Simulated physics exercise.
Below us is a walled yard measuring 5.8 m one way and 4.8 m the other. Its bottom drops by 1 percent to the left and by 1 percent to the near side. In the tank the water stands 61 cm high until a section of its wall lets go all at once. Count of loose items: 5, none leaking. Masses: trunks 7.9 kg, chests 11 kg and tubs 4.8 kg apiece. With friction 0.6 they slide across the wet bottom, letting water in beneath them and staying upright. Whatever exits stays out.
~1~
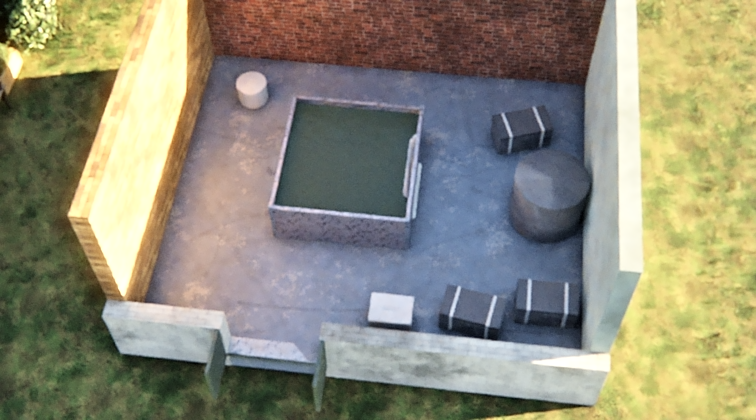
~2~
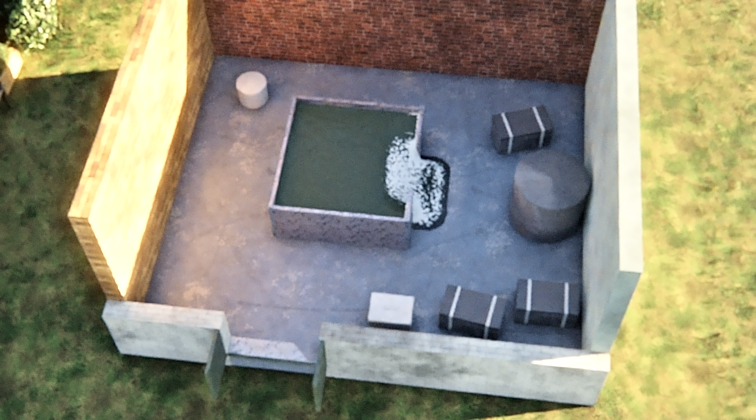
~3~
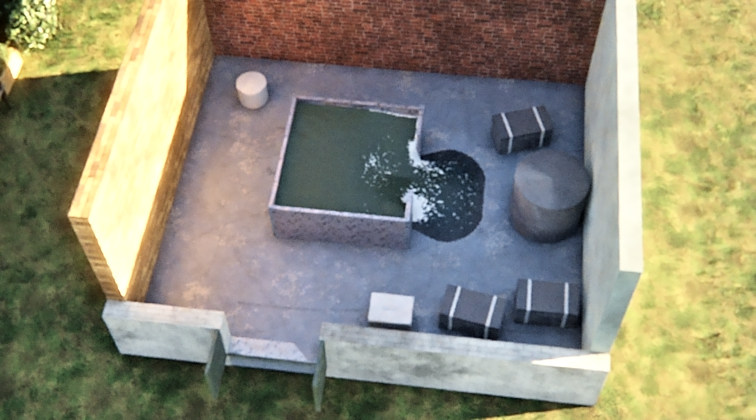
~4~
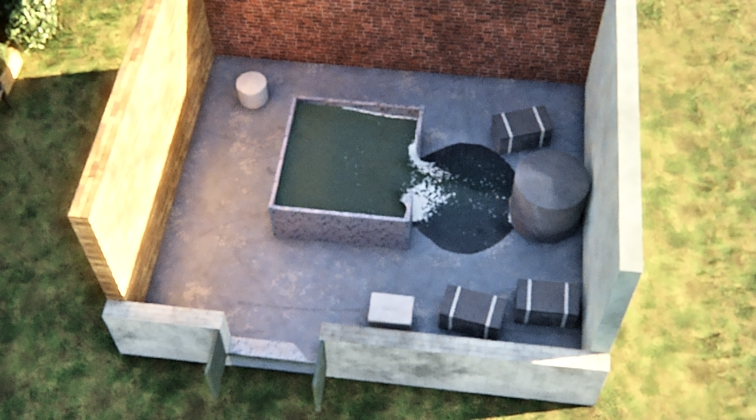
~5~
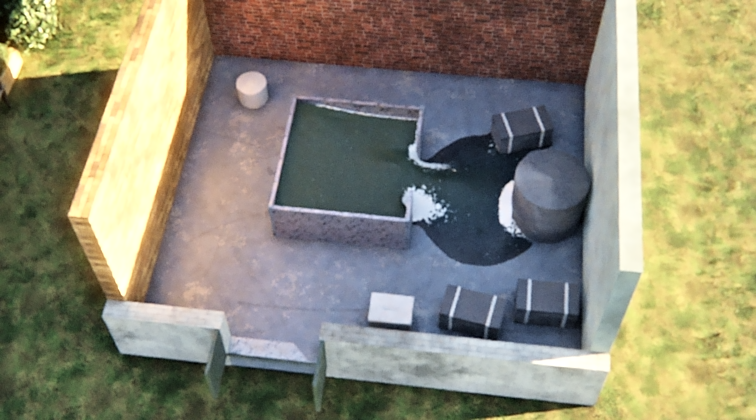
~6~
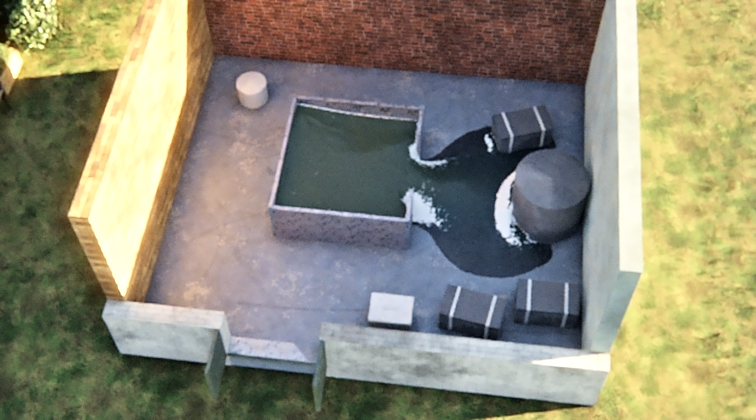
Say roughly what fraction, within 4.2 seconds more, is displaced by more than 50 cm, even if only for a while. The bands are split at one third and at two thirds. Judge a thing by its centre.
It falls at two thirds or above.
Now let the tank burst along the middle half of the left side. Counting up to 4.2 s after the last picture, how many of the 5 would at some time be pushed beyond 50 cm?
Then 3 of them would.
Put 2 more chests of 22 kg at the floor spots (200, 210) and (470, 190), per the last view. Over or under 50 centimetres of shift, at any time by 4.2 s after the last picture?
Taking them in turn, the first is below the mark and the second above the mark.
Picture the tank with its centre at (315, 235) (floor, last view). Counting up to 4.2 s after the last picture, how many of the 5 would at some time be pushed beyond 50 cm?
Result: 4 of them.
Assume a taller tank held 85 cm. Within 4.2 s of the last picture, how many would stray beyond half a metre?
5.
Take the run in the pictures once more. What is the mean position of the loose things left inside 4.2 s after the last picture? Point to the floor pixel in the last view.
The centre is close to (308, 212).
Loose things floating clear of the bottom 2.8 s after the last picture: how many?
3 of them.
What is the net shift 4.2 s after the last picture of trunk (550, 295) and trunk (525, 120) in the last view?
Taking them in turn, I get 250 cm for the first and 300 cm for the second.
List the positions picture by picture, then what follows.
In the first frame, a trunk at (523, 122), on the bottom; a trunk at (548, 296) rests on the ground; water covers 3.4 m2; 0 of 5 have shifted.
In the second frame, a trunk at (523, 122) rests on the ground; a trunk at (548, 296), on the bottom; 4.0 m2 under water; 0 of 5 have shifted.
In the third frame, a trunk at (523, 122) rests on the ground; a trunk at (548, 296), on the bottom; water covers 4.7 m2; 0 of 5 have shifted.
In the fourth frame, a trunk at (523, 122), on the bottom; a trunk at (548, 296), on the bottom; water covers 5.6 m2; 0 of 5 have shifted.
In the fifth frame, a trunk at (523, 122), on the bottom; a trunk at (548, 296), on the bottom; water covers 6.2 m2; 0 of 5 have shifted.
In the sixth frame, a trunk at (524, 121) rests on the ground; a trunk at (548, 296) rests on the ground; water covers 6.8 m2; 0 of 5 have shifted.
Then, 0.4 s after the last picture 0 of 5 are over 50 cm from their spots; 0 afloat.
Then, 1.5 s after the last picture 2 of 5 are over 50 cm from their spots; 0 afloat.
Then, 2.8 s after the last picture 3 of 5 are over 50 cm from their spots; 3 afloat.
Then, 4.2 s after the last picture 5 of 5 are over 50 cm from their spots, and 5 have been at some point; 4 afloat.
